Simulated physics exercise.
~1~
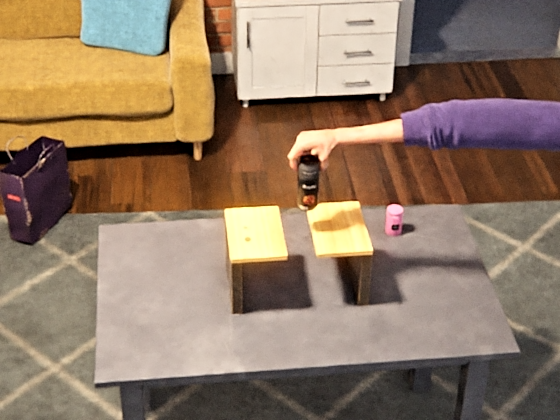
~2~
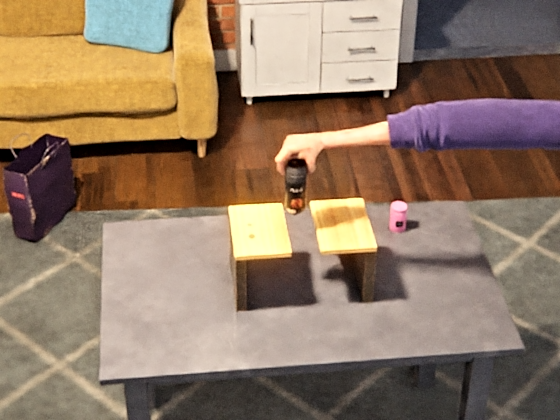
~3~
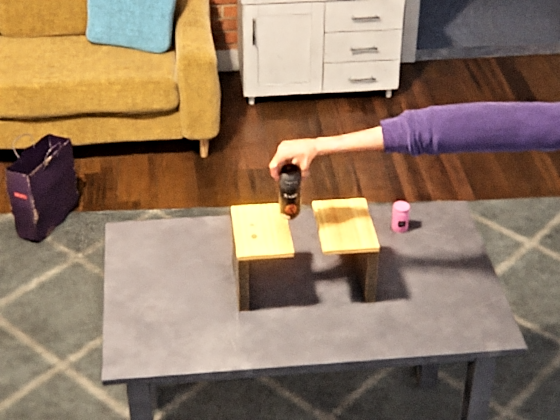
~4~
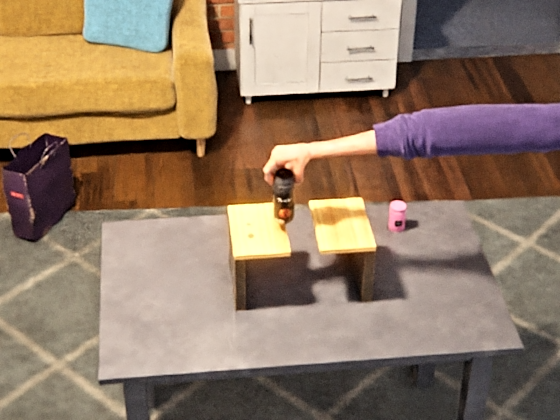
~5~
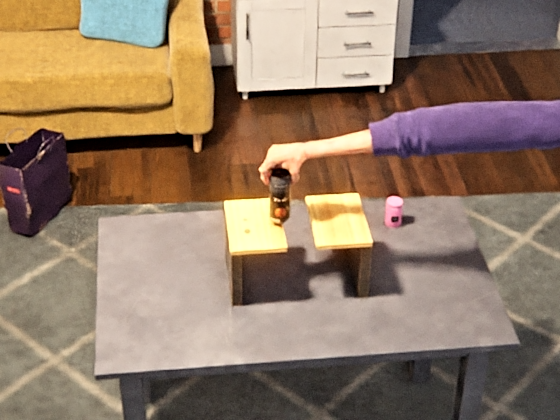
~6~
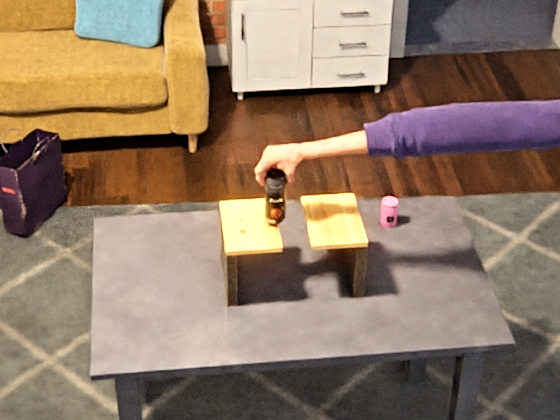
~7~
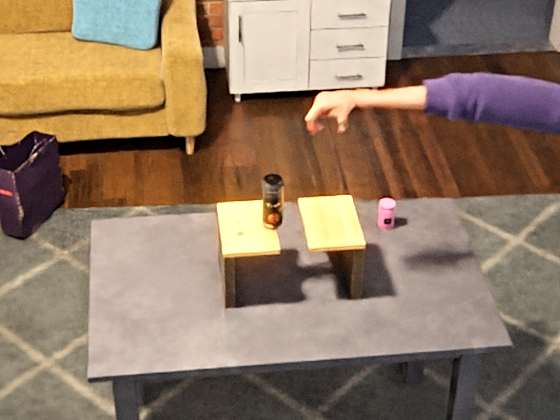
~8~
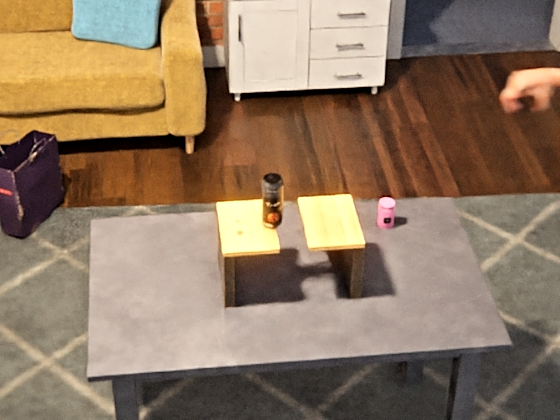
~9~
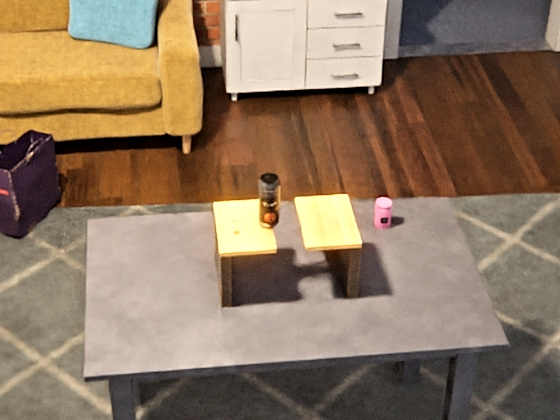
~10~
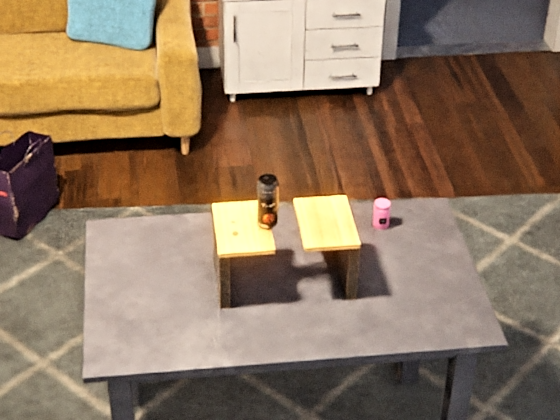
In a living room, a hand in a purple sleeve moves a black can left above a gapped wooden stand on a grey table, lowers it upright and lets go, then withdraws to the right; the can stays on top, with a pink shaker standing nearby.
